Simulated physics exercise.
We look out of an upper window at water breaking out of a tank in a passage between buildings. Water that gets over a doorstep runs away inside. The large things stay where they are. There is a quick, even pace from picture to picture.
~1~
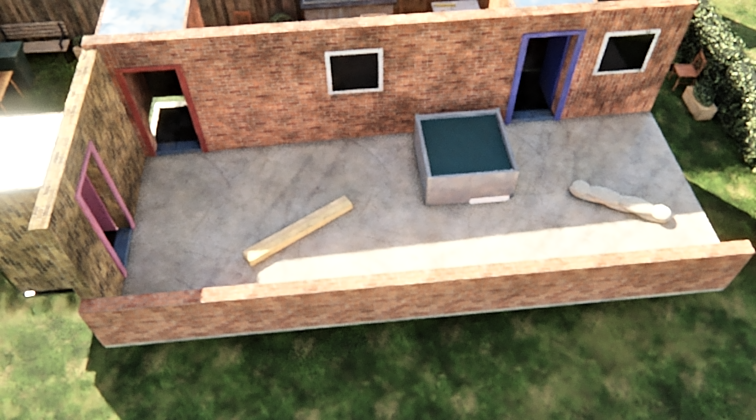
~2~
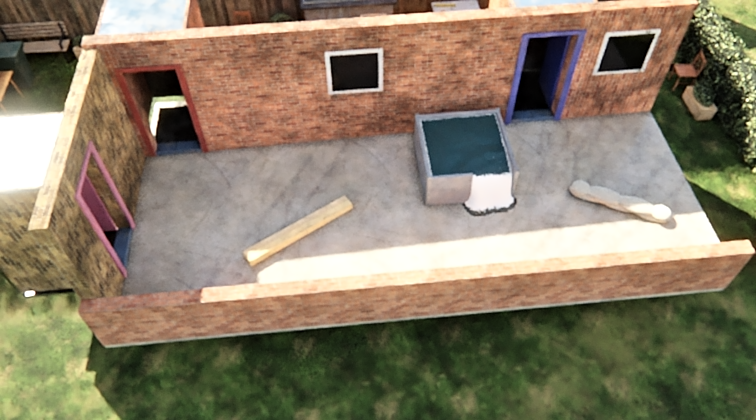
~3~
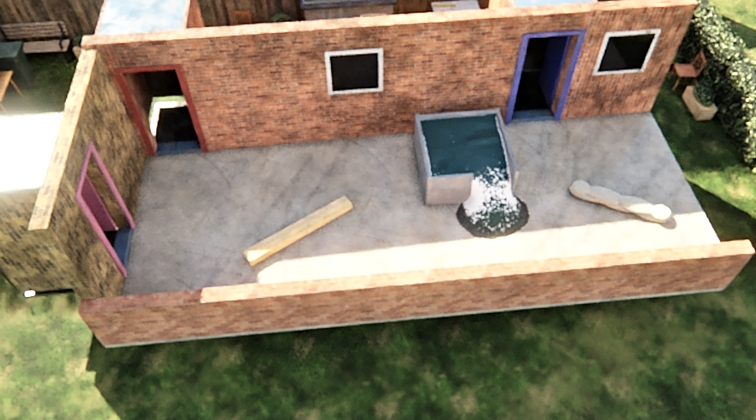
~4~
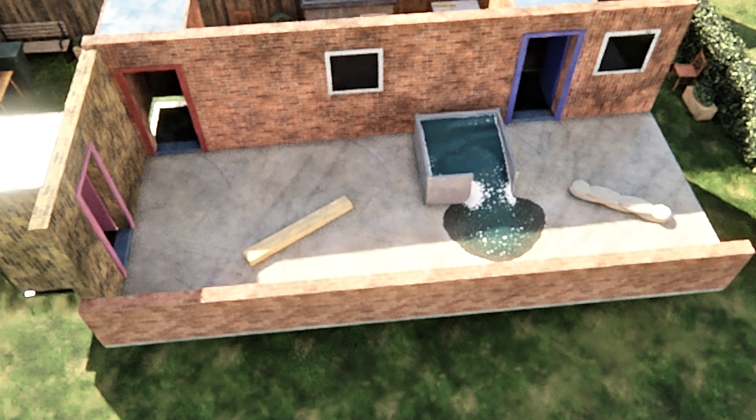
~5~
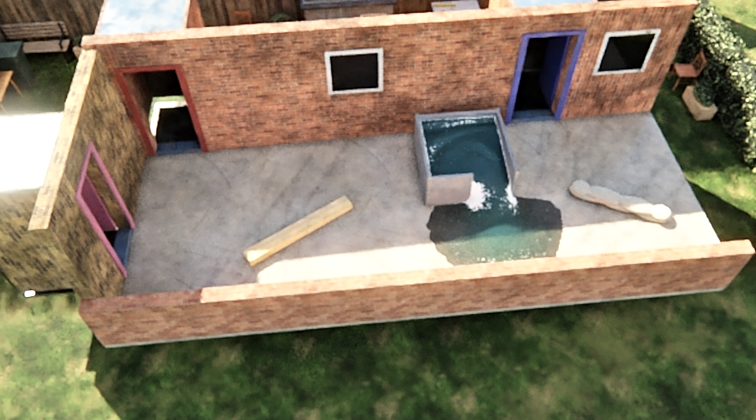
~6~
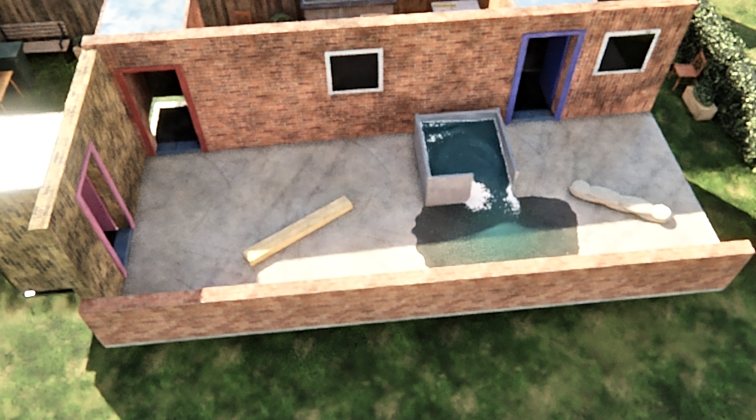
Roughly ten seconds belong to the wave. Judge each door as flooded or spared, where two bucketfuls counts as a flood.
The red door is spared, the pink door is spared, the blue door is spared.
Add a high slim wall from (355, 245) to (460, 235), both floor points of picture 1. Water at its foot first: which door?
That's the pink one, I reckon.
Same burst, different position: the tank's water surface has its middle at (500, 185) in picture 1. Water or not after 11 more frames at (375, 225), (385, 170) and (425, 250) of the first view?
In order, the three spots end up waterlogged, untouched and waterlogged.
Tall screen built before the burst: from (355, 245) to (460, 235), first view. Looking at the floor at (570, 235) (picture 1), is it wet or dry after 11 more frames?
Result: Waterlogged.
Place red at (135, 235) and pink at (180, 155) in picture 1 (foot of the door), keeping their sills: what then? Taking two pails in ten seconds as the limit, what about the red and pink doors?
I'd say the red door remains short of it and the pink door remains short of it.
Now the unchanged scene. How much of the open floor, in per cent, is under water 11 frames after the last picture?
Some 25 per cent.
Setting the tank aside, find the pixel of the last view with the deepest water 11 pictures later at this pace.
My best guess is roughly (511, 274).
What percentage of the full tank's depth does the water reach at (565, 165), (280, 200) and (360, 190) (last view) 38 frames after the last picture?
In order: Roughly 0, 0 and 2 in a hundred.
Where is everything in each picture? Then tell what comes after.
The first frame shows the open tank at (465, 145) is whole and still.
In the second frame, water pours out at (490, 189) and has run to (470, 209).
In the third frame, water pours out at (490, 191) and has run to (486, 235).
In the fourth frame, water pours out at (490, 191) and has run to (495, 257).
In the fifth frame, the front is at a hidden place, out from the gap at (490, 191).
In the sixth frame, water pours out at (490, 191) and has run to a hidden place.
A moment on, water covers 15 % of the floor; the red door not reached, the pink door not reached, the blue door not reached.
Next, water covers 25 % of the floor; the red door not reached, the pink door not reached, the blue door not reached.
Then, water covers 40 % of the floor; the red door not reached, the pink door not reached, the blue door not reached.
Later, water covers 50 % of the floor; the red door not reached, the pink door wet at the sill, nothing in, the blue door not reached.
In the end, water covers 65 % of the floor; the red door wet at the sill, nothing in, the pink door wet at the sill, nothing in, the blue door wet at the sill, nothing in.
